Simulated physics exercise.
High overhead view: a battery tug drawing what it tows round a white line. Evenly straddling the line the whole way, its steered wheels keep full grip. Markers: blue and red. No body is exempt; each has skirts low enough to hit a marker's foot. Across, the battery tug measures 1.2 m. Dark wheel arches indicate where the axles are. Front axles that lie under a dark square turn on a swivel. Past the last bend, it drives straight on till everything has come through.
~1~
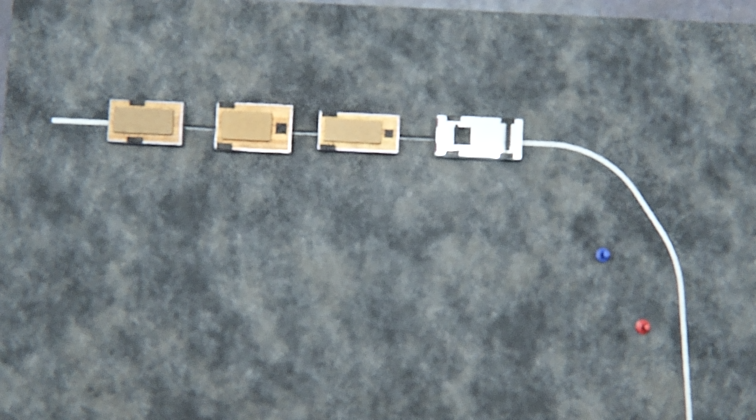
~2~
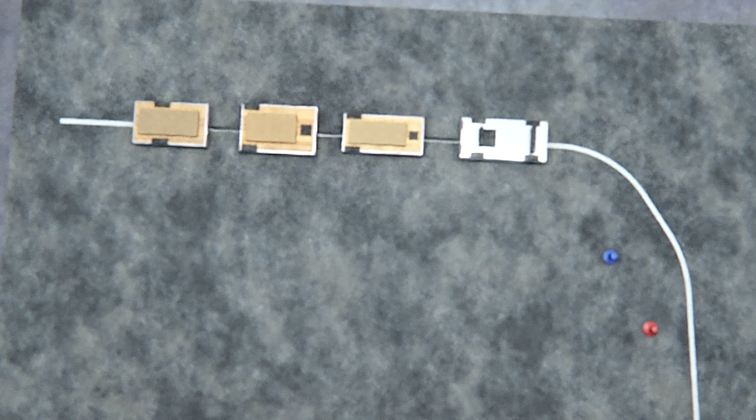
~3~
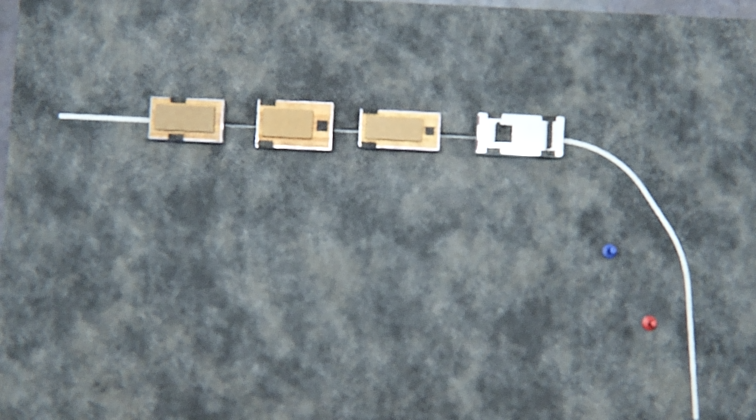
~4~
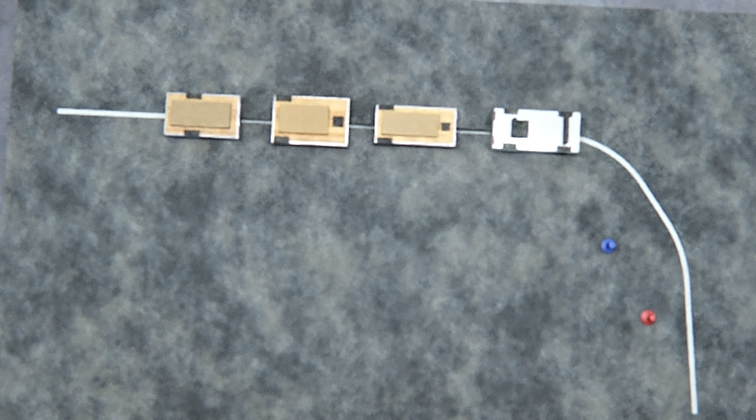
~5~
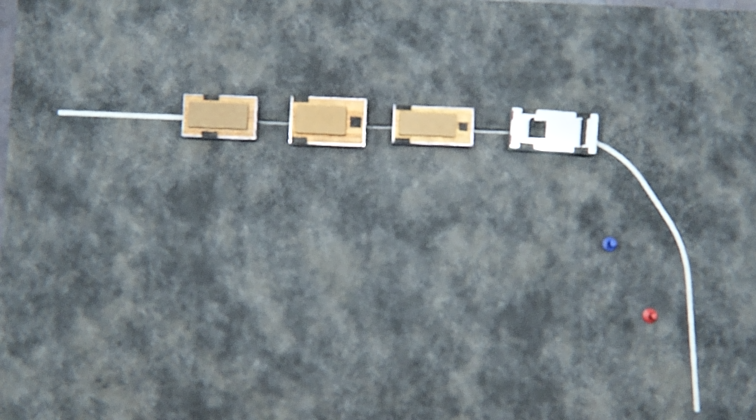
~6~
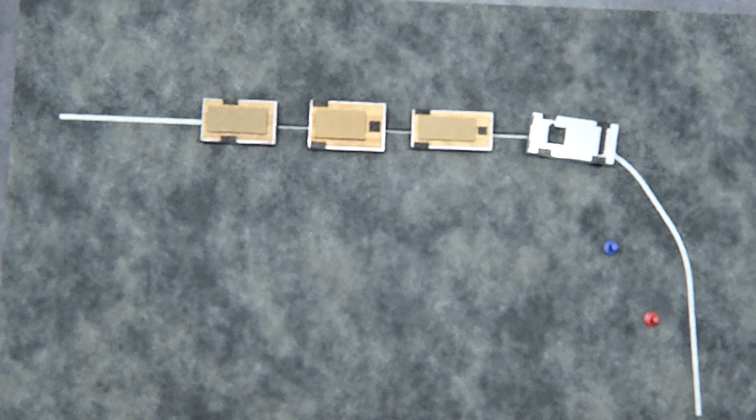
A white tug pulling three tan trailers rightward along a white line, then beginning to turn slightly where the line curves down.
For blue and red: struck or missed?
My guess is blue gets caught. My guess is red gets caught.
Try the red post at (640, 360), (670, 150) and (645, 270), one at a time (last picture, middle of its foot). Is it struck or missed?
Results in order - no collision, no collision, collision.
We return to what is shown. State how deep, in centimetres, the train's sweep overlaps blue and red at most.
Blue 20 and red 40.
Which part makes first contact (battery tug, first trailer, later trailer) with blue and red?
Well, blue gets a trailer down the line first, while red gets a trailer down the line.
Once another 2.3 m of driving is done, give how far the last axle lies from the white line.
5 cm off.
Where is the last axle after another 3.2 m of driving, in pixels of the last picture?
Roughly pixel (327, 124).
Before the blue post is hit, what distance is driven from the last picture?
After roughly 13.0 metres.
With 5.4 m more driven, the last axle is at (390, 127) of the last picture, on the line.
With 12.9 m more driven, the last axle is at (594, 192) of the last picture, 140 cm off the line; the second trailer has hit red.
With 13.1 m more driven, the last axle is at (600, 197) of the last picture, 145 cm off the line; the third trailer has hit blue.
With 21.6 m more driven, the last axle is out of the picture, 20 cm off the line; 2 of 2 struck in all.
